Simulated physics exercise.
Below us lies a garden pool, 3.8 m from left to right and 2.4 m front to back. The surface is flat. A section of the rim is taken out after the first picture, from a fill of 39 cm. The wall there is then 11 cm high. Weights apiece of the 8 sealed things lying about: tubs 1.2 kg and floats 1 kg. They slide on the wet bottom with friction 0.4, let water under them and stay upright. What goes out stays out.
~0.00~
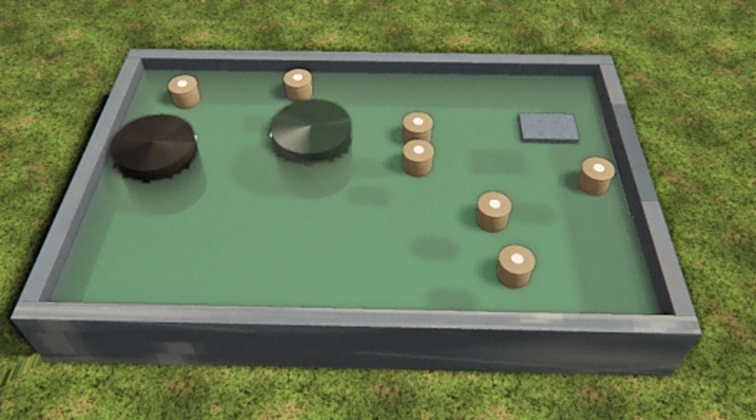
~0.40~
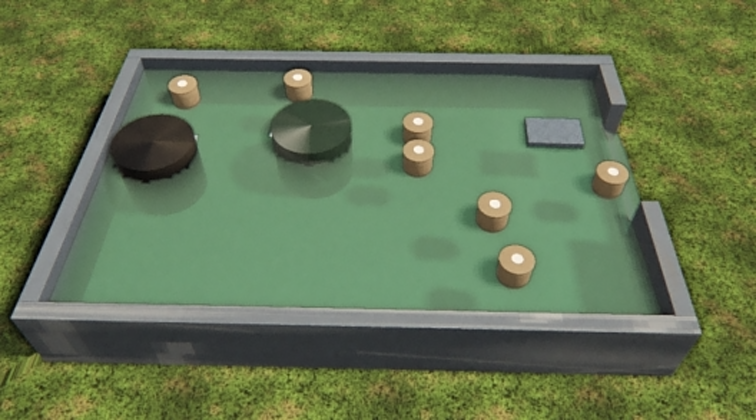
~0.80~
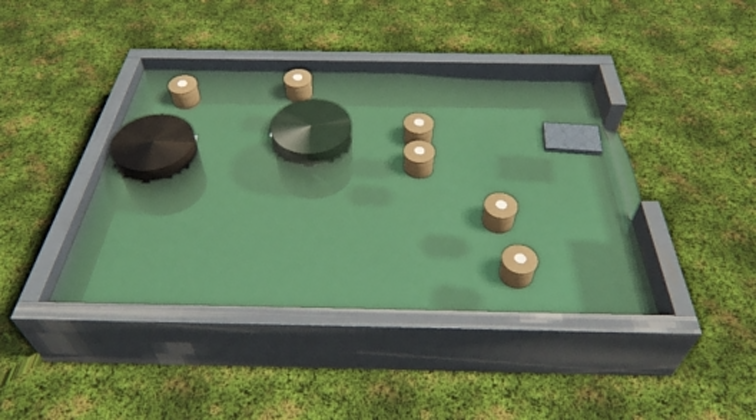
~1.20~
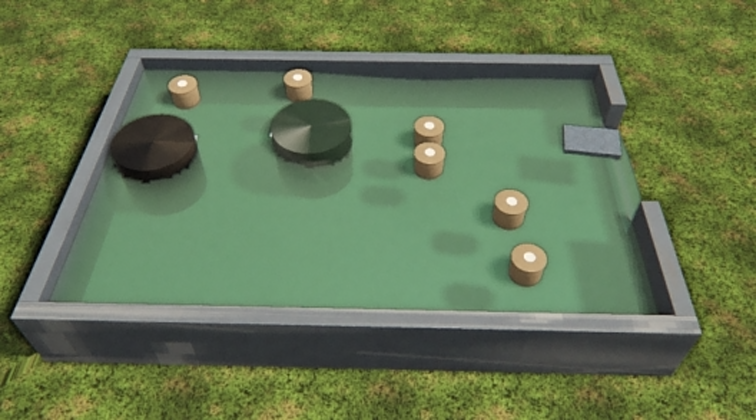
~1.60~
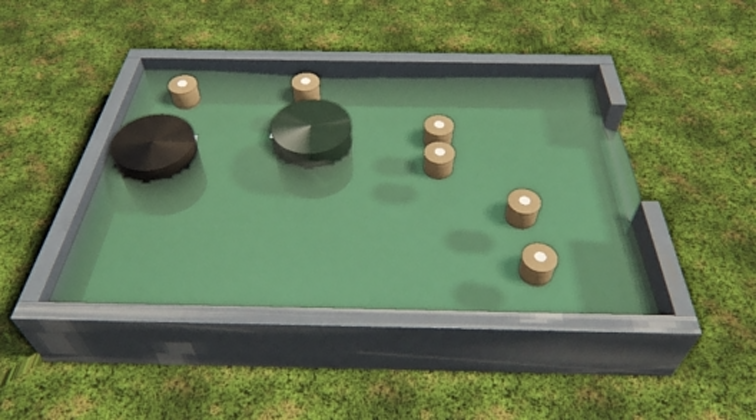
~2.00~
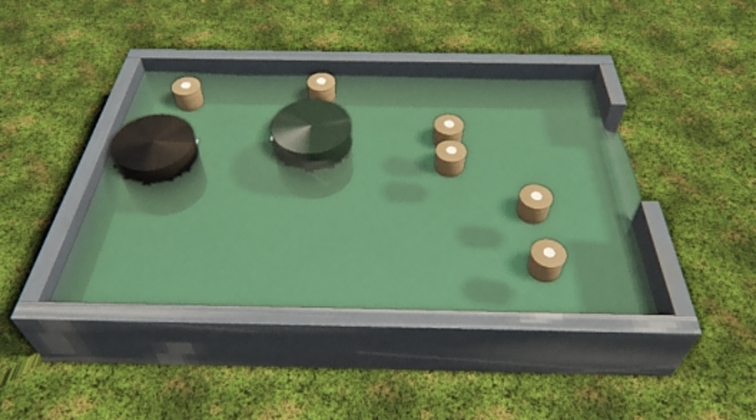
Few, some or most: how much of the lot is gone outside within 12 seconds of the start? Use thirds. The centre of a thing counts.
Share: Two thirds or more.
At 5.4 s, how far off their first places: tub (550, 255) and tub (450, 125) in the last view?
In turn: 80 cm, 80 cm.
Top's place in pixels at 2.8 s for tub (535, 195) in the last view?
Near (562, 191).
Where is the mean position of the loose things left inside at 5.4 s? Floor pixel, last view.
Around (435, 174).
After 2.8 s 2 of 8 are out; 6 afloat.
After 5.4 s 3 of 8 are out; 5 afloat.
After 8.0 s 4 of 8 are out; 4 afloat.
After 12.0 s 6 of 8 are out; 2 afloat.
